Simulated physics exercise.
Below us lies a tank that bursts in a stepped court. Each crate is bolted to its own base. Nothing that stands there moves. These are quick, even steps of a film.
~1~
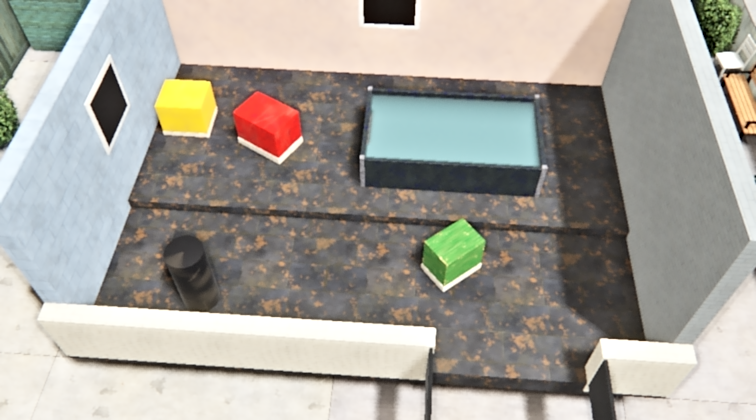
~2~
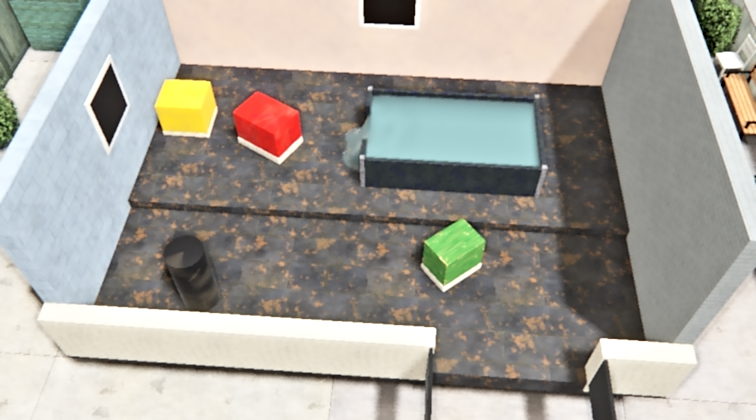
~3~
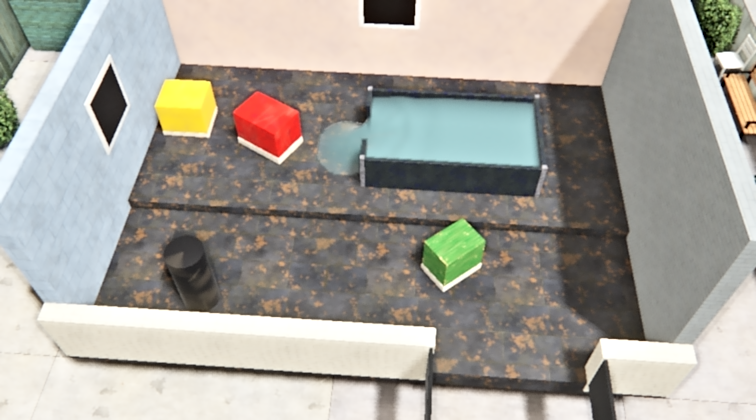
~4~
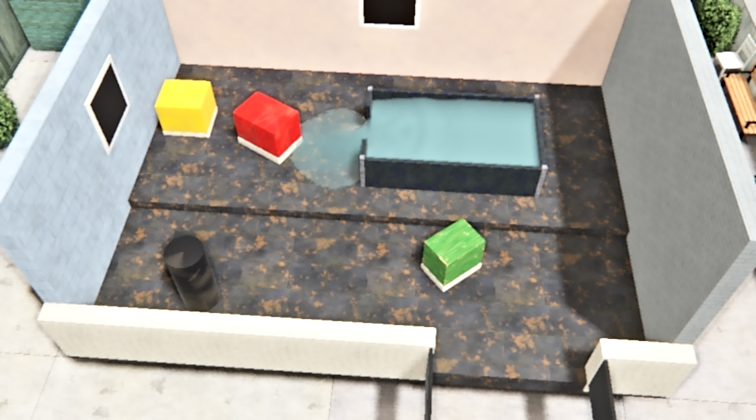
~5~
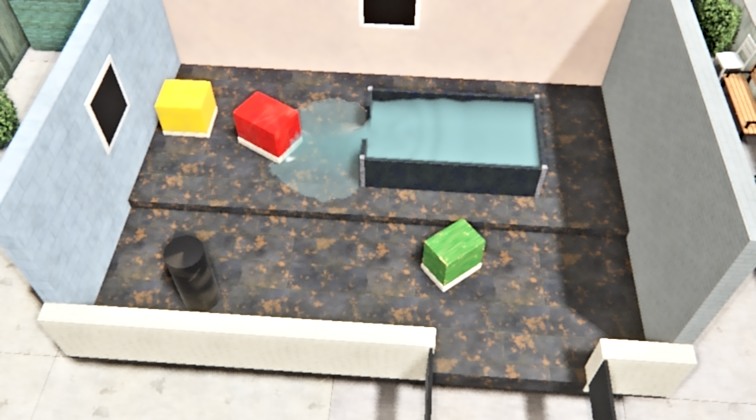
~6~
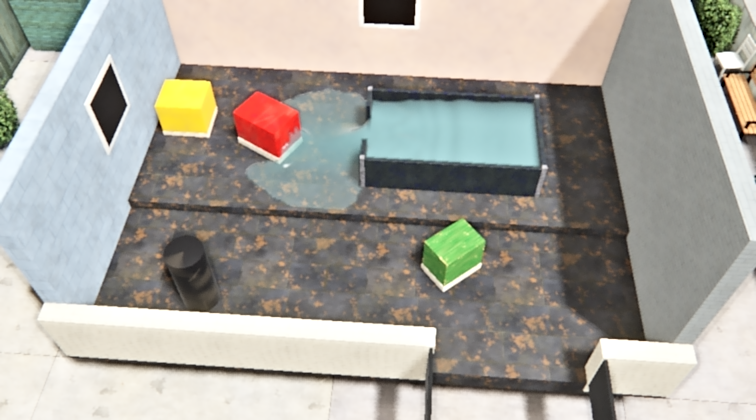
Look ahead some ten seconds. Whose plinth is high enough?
In the end: The red crate gets wet; the green crate stays dry; the yellow crate gets wet.
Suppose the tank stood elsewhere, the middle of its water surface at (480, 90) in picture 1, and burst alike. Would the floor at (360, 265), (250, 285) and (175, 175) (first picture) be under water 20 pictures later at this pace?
One after the other: No water, wet, awash.
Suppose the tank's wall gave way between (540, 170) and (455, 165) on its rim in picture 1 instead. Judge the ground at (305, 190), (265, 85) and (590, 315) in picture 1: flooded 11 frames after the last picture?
In turn: Clear, clear, flooded.
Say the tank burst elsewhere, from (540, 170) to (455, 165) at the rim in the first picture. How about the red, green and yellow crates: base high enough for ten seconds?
Then: Red is spared; green is wetted; yellow escapes it.
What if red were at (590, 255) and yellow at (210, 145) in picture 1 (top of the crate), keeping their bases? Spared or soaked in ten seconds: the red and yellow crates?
Then: Red escapes it; yellow is topped.
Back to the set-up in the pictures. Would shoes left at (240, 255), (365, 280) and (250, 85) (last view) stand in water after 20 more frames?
In turn: Under water, not flooded, wet.
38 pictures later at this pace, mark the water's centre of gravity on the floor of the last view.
I would point to (329, 170).
A moment on, water covers 20 % of the floor; the red crate water round its plinth, the green crate not reached, the yellow crate water round its plinth.
Next, water covers 35 % of the floor; the red crate water round its plinth, the green crate not reached, the yellow crate water round its plinth.
Then, water covers 45 % of the floor; the red crate water round its plinth, the green crate not reached, the yellow crate water round its plinth.
Later, water covers 60 % of the floor; the red crate water round its plinth, the green crate water round its plinth, the yellow crate water round its plinth.
In the end, water covers 90 % of the floor; the red crate was topped, the green crate stayed above the water, the yellow crate was topped.
